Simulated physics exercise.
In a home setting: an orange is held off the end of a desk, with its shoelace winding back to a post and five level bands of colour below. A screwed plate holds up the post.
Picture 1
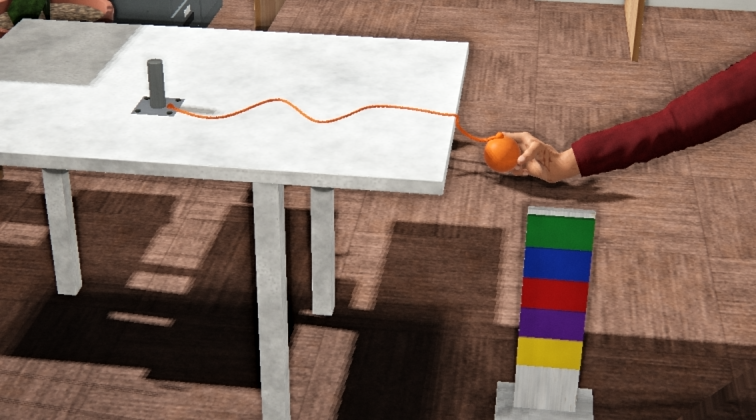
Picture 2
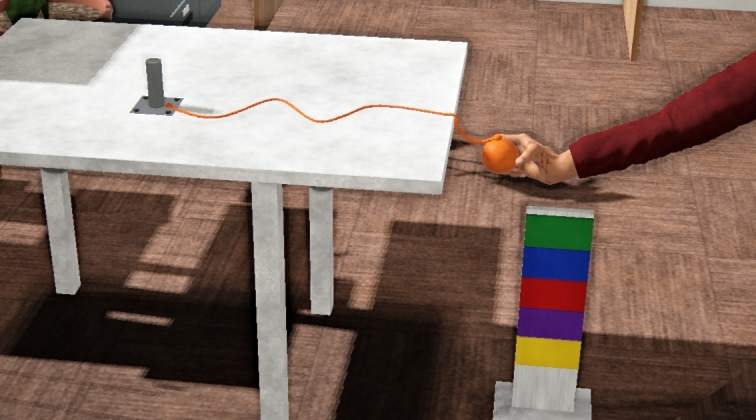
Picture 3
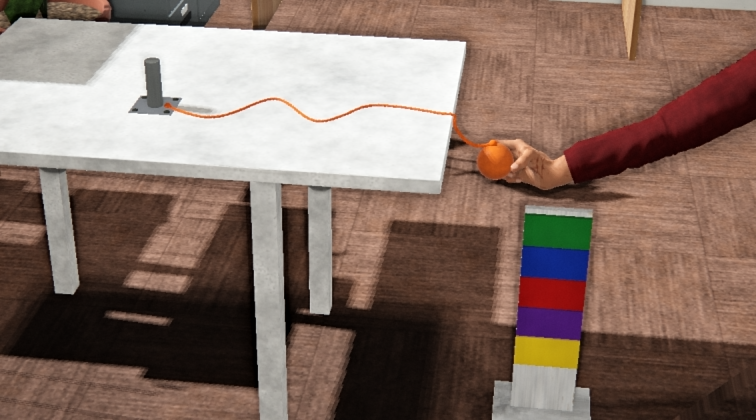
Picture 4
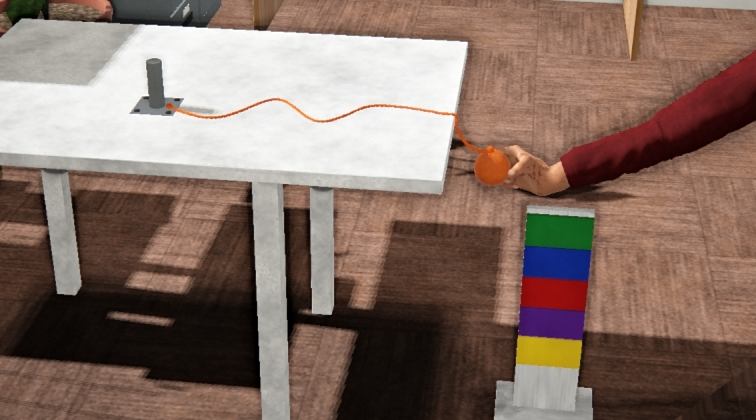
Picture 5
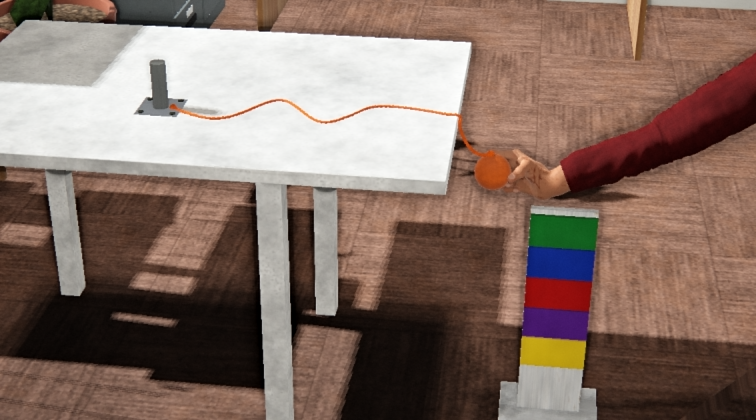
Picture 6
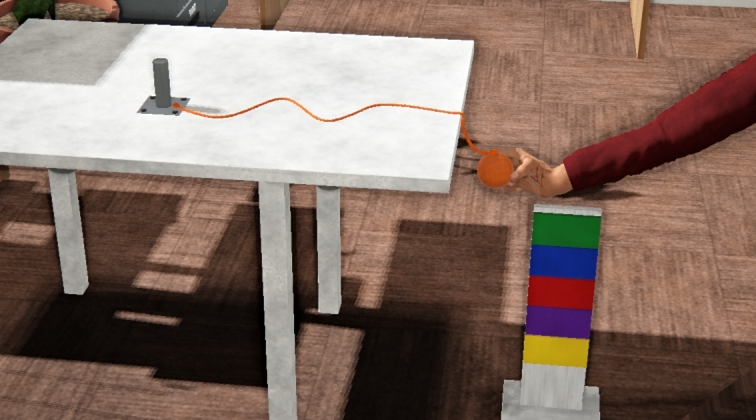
A hand holds an orange tied to a shoelace beside a desk, lowering it slightly.
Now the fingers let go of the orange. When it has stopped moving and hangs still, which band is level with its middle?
Blue.
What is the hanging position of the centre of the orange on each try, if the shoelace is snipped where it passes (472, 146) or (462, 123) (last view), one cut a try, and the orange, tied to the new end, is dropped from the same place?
Case by case it comes to about (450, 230) and then about (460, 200).
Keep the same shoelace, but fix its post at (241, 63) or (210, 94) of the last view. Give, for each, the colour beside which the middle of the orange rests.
First try: Red; second try: Red.
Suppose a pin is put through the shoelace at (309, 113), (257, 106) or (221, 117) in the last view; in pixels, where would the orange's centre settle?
Expect roughly (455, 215) for the first, (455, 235) for the second and (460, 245) for the third.
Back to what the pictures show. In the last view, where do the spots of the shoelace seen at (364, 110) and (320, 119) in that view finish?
First: (428, 116). Second: (373, 114).
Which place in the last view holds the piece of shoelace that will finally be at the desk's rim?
The bit in question sits close to (390, 105).
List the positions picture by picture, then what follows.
The first frame shows orange (503, 154); green (560, 234); blue (557, 265); red (555, 296); purple (552, 325); yellow (549, 354).
The second frame shows orange (500, 156); shoelace through (198, 116) (259, 103) (305, 116) (361, 109) (436, 113).
The third frame shows orange (495, 161).
The fourth frame shows orange (492, 168); shoelace through (198, 116) (259, 103) (306, 116) (361, 109) (436, 113).
The fifth frame shows orange (493, 172).
The sixth frame shows orange (495, 170); shoelace through (205, 116) (266, 103) (312, 115) (367, 108) (443, 112).
Soon after, orange near (428, 243); level with blue.
After that, orange near (463, 255); level with blue.
In the end, orange near (460, 255); level with blue. The blue one.
